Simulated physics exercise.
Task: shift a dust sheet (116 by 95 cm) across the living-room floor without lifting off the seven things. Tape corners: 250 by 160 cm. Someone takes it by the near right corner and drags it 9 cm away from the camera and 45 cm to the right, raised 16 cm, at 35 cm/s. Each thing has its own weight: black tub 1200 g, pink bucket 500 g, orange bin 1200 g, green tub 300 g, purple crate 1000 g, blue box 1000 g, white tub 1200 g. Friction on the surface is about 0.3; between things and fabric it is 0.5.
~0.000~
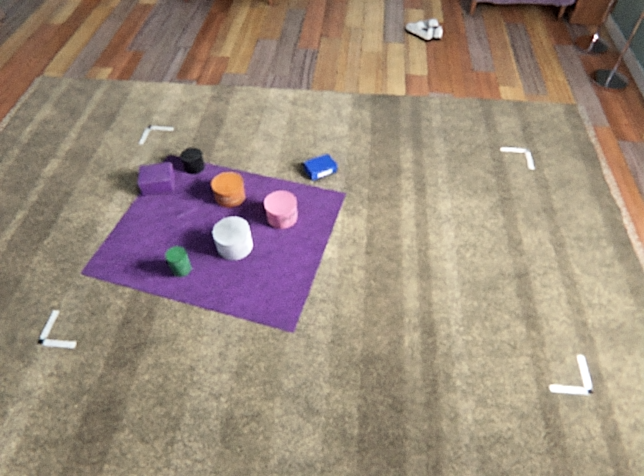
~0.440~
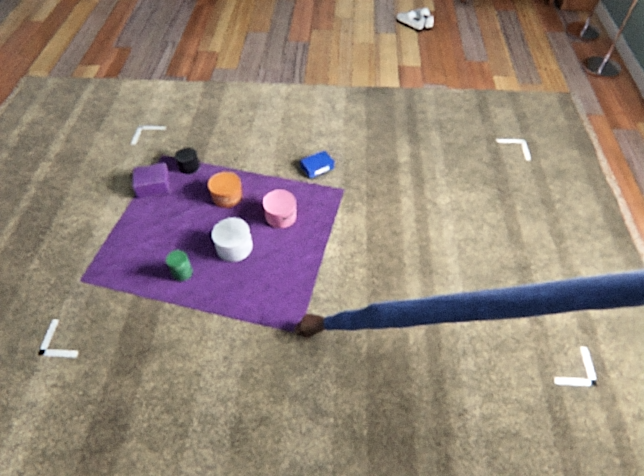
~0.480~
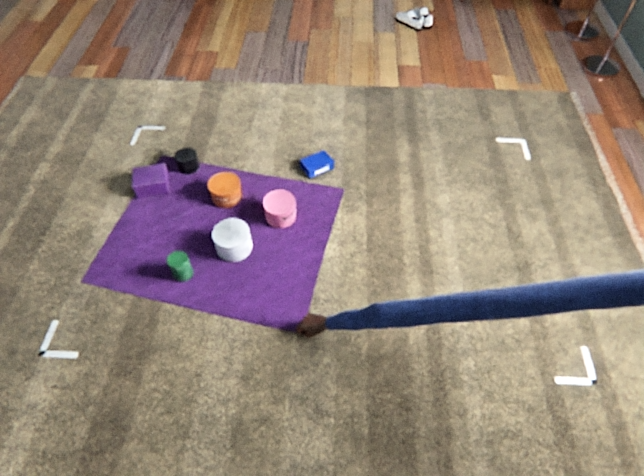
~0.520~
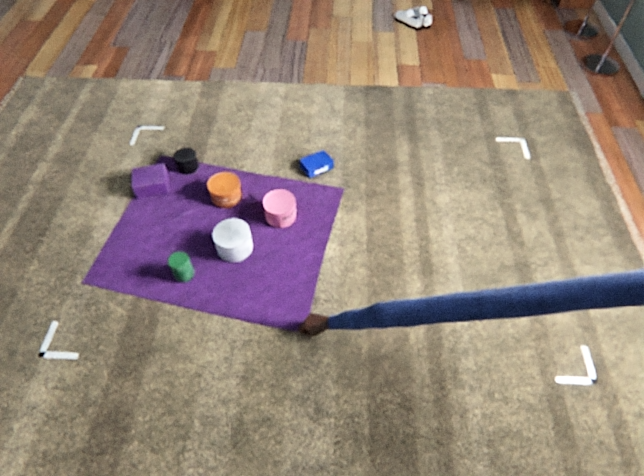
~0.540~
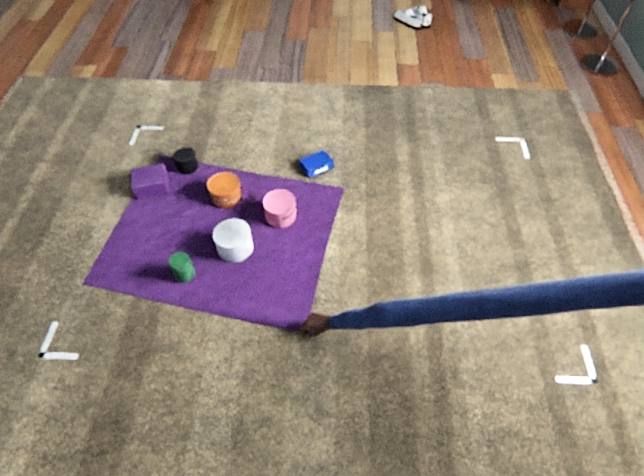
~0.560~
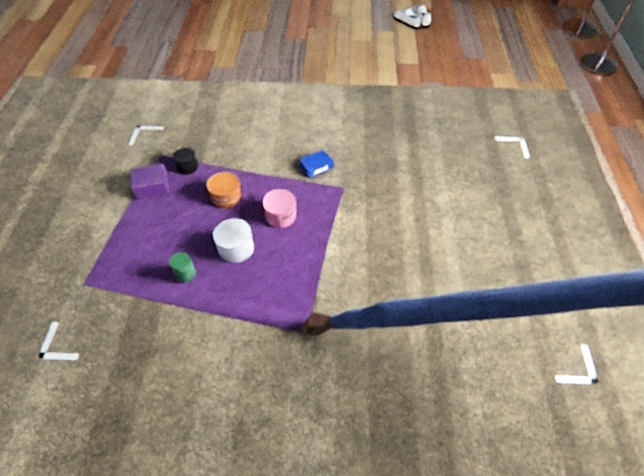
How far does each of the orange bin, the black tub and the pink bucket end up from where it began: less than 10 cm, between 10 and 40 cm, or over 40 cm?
Each in turn: The orange bin covers between 10 and 40 cm, the black tub covers between 10 and 40 cm, the pink bucket covers between 10 and 40 cm.
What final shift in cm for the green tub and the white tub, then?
Green tub 45 cm, white tub 35 cm, roughly.
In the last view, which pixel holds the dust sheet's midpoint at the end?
Close to (272, 250) in pixels.
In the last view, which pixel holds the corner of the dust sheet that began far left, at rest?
(170, 191) or thereabouts.
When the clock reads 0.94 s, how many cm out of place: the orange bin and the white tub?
By then the orange bin is 2 cm out of place and the white tub is 8 cm out.
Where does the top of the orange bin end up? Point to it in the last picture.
Check near (257, 201) - that's where it comes to rest.
At 0.9 s, middle of the dust sheet at (232, 234); pink bucket 4 cm off its start, black tub 4 cm off its start, orange bin 3 cm off its start.
At 1.3 s, middle of the dust sheet at (245, 240); black tub 11 cm off its start, pink bucket 10 cm off its start, orange bin 10 cm off its start.
At 1.7 s, middle of the dust sheet at (262, 247); black tub 21 cm off its start at (195, 177), orange bin 18 cm off its start at (249, 197), pink bucket 18 cm off its start at (313, 204).
At 2.1 s, middle of the dust sheet at (272, 250); black tub 26 cm off its start, orange bin 24 cm off its start, pink bucket 23 cm off its start.
At 2.7 s, middle of the dust sheet at (272, 250); black tub 26 cm off its start at (201, 183), orange bin 24 cm off its start at (257, 201), pink bucket 24 cm off its start at (322, 206), green tub 44 cm off its start at (257, 286).
